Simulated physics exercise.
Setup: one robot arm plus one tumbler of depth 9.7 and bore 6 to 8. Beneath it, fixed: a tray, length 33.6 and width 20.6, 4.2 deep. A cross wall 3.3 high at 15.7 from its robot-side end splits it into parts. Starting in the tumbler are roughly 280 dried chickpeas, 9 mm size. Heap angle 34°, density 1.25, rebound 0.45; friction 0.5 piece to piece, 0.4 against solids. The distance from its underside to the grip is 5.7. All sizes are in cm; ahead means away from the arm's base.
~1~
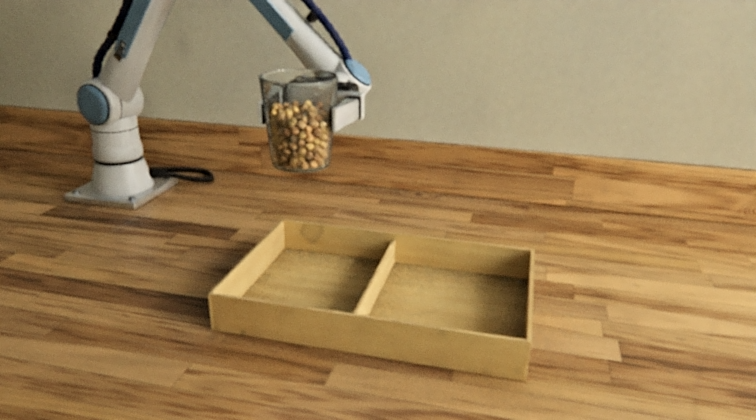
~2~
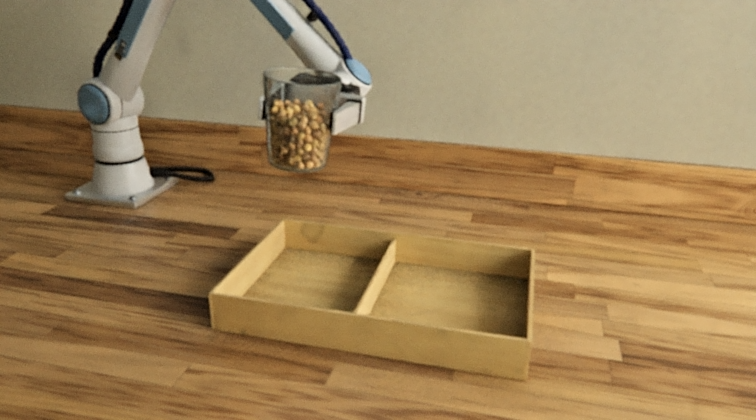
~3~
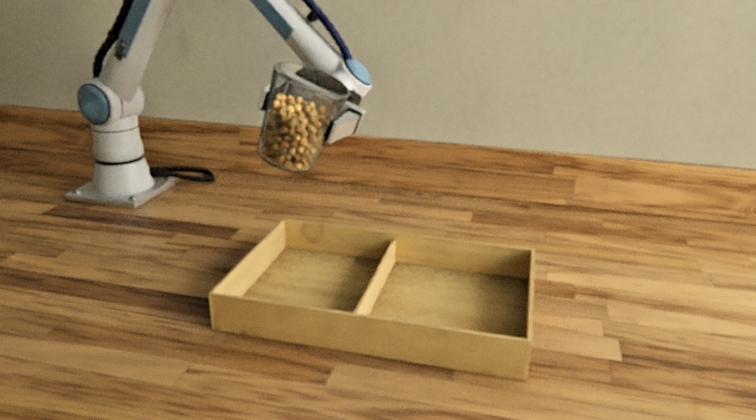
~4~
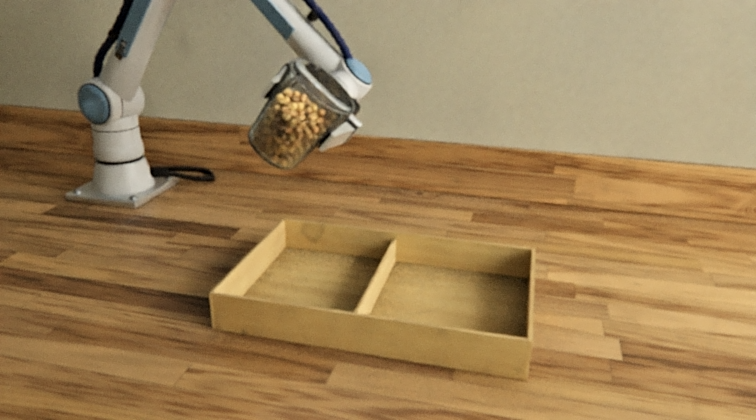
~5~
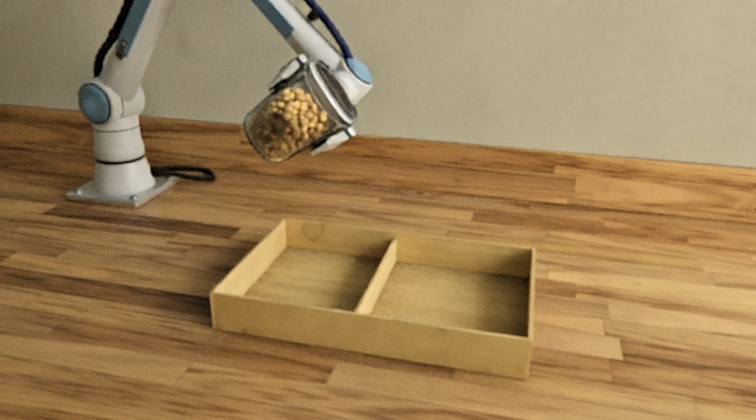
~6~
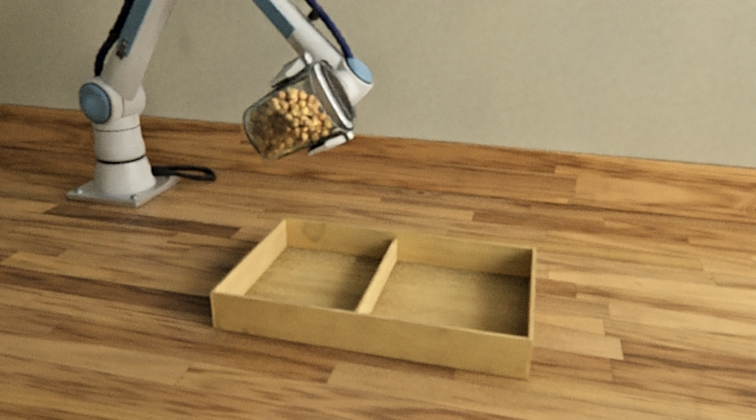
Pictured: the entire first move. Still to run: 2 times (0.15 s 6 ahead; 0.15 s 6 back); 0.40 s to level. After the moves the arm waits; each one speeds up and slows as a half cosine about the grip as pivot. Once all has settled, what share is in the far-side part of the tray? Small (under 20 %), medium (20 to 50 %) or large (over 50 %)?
Small.
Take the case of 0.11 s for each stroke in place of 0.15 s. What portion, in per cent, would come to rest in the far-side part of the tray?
Then about 30 per cent.
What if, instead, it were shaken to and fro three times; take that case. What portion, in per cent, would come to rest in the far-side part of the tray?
Then about 15 per cent.
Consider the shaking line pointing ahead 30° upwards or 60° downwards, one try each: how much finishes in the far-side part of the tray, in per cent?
You'd get about 30 per cent with the first setting and about 0 per cent with the second.
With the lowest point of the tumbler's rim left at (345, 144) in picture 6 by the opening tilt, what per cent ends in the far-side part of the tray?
Roughly 60 per cent.
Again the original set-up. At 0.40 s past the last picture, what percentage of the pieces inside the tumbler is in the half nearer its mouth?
Around 25 percent.
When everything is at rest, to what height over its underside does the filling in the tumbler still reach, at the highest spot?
Around 8.0 cm above the underside.
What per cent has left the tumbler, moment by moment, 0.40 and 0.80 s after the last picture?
I'd put it near 15 percent first and near 25 percent later.
Then, 0.40 s later, tilted 60° forward, highest piece 24 above the table; 242 in the tumbler, 20 in the far-side part, 12 in the robot-side part, 10 in flight or on a rim.
Then, 0.80 s later, tilted 30° forward, highest piece 24 above the table; 211 in the tumbler, 38 in the robot-side part, 34 in the far-side part, 1 in flight or on a rim.
Then, 1.20 s later, level, highest piece 25 above the table; 211 in the tumbler, 39 in the robot-side part, 34 in the far-side part.
Then, 2.25 s later, level, highest piece 25 above the table; 211 in the tumbler, 39 in the robot-side part, 34 in the far-side part.
At rest, 211 in the tumbler, 39 in the robot-side part, 34 in the far-side part. That is 12 % in the far-side part of the tray.
